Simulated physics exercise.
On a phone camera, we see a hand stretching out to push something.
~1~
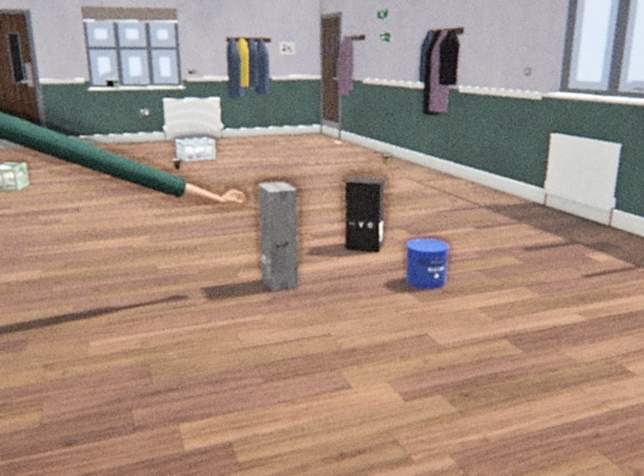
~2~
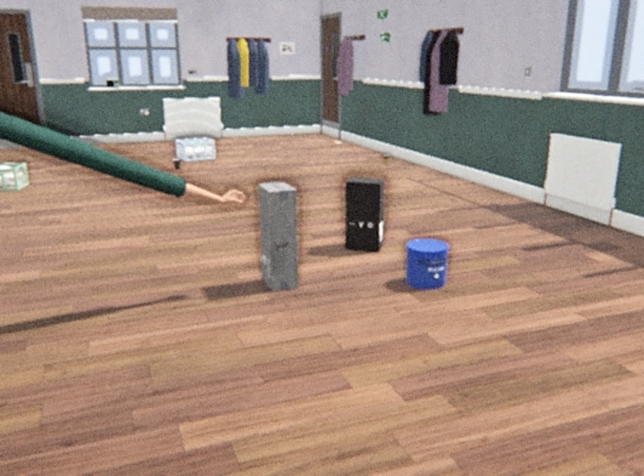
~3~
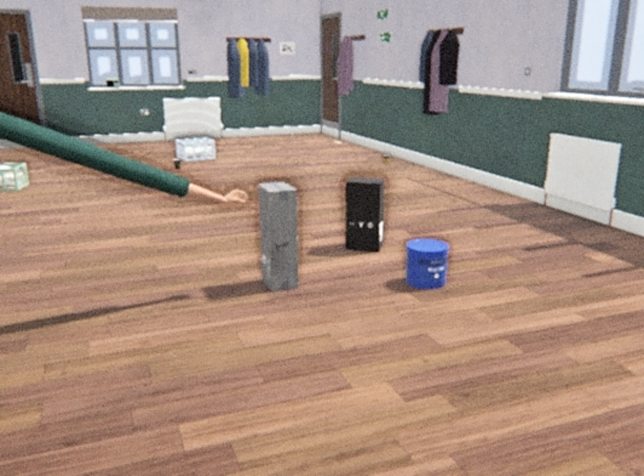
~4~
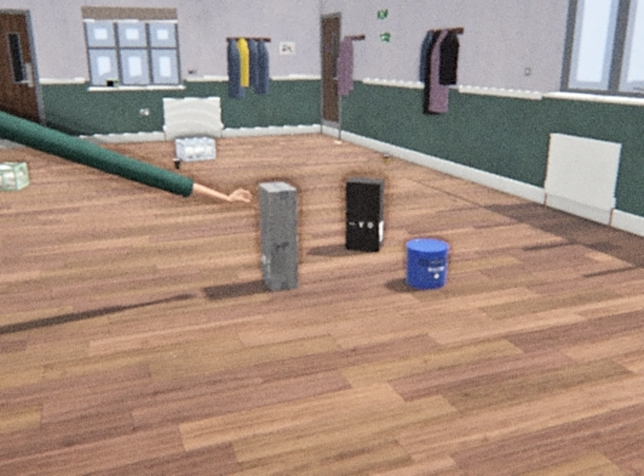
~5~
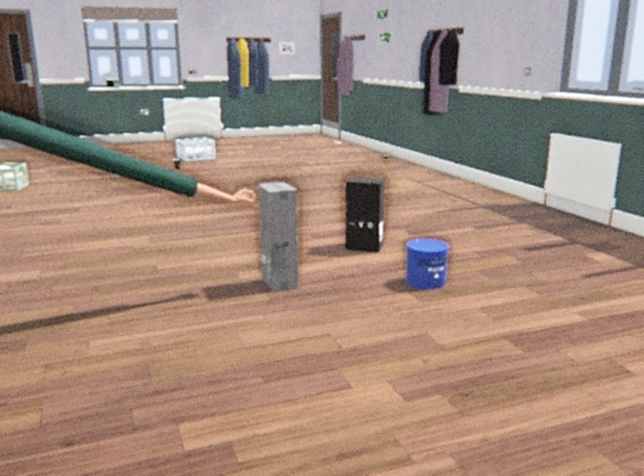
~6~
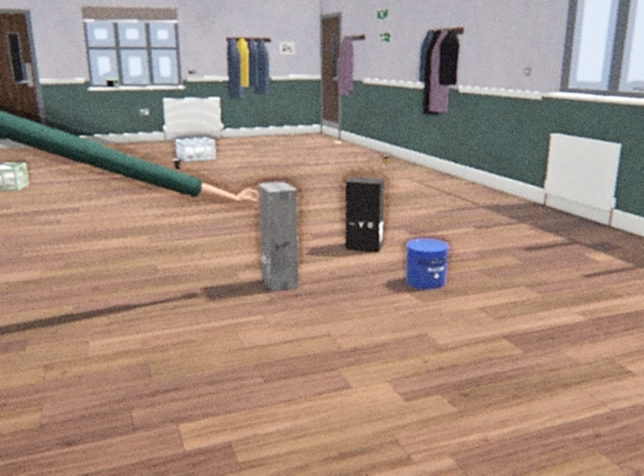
In a wood-floored room, a green-sleeved arm inches right to a tall grey box.
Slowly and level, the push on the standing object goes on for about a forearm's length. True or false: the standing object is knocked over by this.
True.
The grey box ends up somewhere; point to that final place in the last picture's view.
At about (351, 262).
Then, 0.50 s past the last view, grey box rocked 13° from its first pose near (289, 234).
Then, 1.00 s past the last view, grey box rocked 38° from its first pose near (311, 235).
Then, 1.20 s past the last view, grey box rocked 73° from its first pose near (334, 251).
Then, 1.40 s past the last view, grey box on its side near (346, 256).
Finally, down or leaning hard on the floor, grey box. Final places as the last picture's camera would see them, grey box near (351, 262).
